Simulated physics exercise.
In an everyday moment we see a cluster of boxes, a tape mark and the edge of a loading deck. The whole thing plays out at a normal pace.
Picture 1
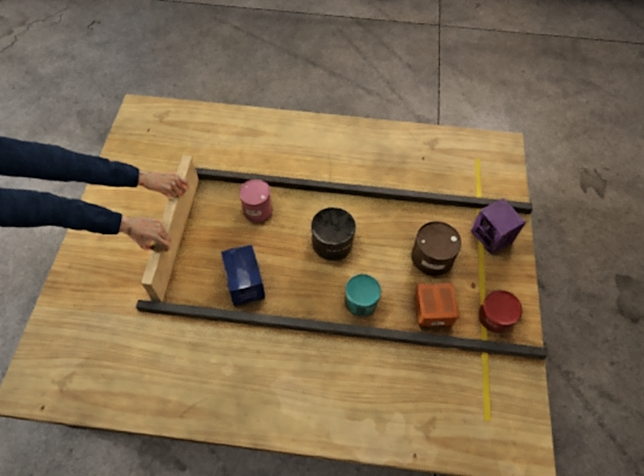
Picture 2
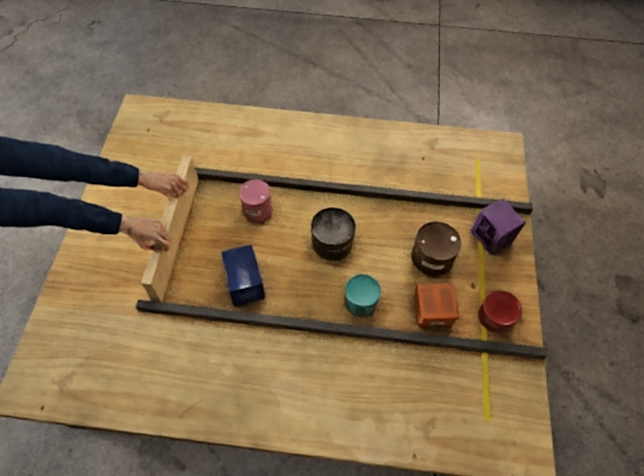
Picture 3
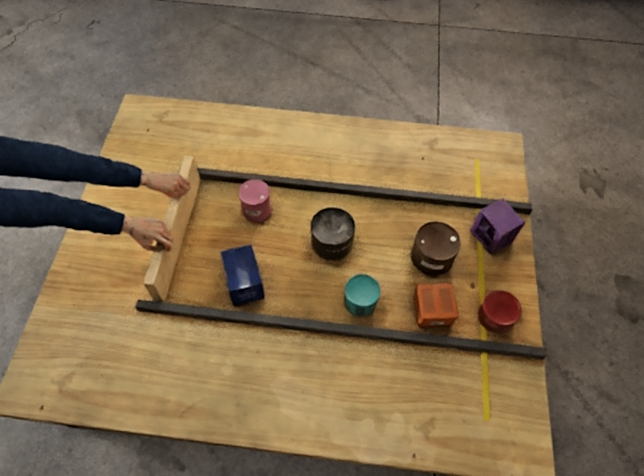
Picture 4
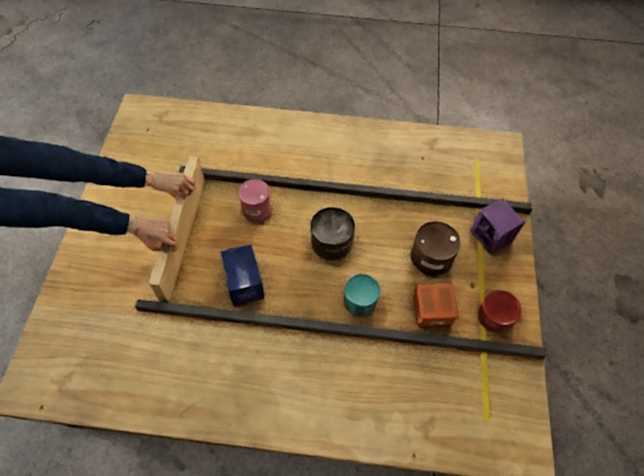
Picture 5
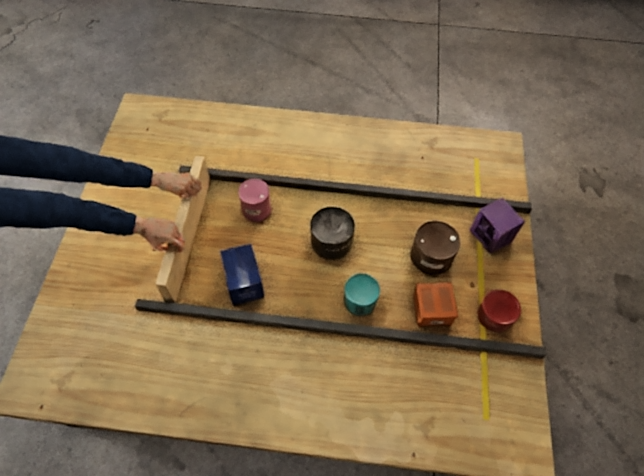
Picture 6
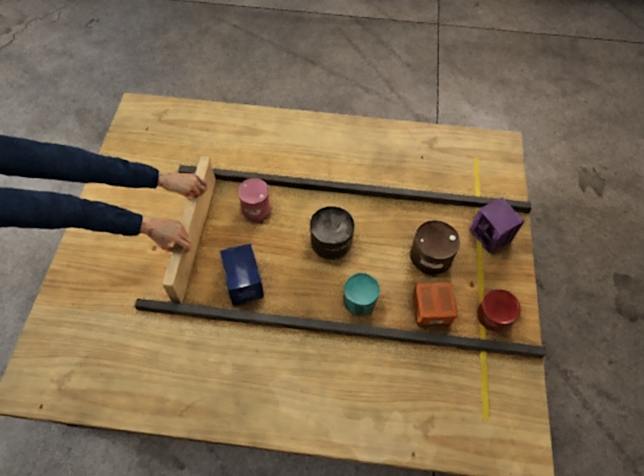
At the start, two hands in dark sleeves hold a wooden plank at the left end of two dark rails on a wooden table, with boxes and round containers spread to its right. The hands then slide the plank slowly a short way right, while the objects stay still.
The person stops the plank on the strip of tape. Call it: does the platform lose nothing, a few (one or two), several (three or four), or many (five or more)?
It loses several, three or four.
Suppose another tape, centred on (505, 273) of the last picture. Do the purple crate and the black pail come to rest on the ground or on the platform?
Here's the result: The purple crate ends up below, while as for the black pail, it keeps its place.
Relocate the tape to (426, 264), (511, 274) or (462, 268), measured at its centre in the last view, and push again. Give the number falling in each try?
The counts: 1, 5 and 2.
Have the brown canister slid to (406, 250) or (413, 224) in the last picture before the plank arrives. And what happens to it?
In that order: Ends up off, then keeps its place.
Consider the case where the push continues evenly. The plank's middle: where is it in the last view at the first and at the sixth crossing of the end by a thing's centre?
At roughly (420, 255), then roughly (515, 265).
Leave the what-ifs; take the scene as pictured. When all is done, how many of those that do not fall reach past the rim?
Overhang count: 2.
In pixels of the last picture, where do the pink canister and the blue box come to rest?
You'll see the pink canister at (498, 222), with the blue box at (503, 309).
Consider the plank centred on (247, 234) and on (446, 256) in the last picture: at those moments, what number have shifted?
Moved so far: 2, then 8.
A little later, none off yet; red pail at rest near (498, 311); purple crate at rest near (496, 226); orange tote at rest near (434, 305).
Next, none off yet; red pail moving near (503, 311); purple crate at rest near (496, 226); orange tote shifted about its own width near (466, 310).
When it is over, the number that fall off is three or four; down, brown canister, orange tote and red pail.
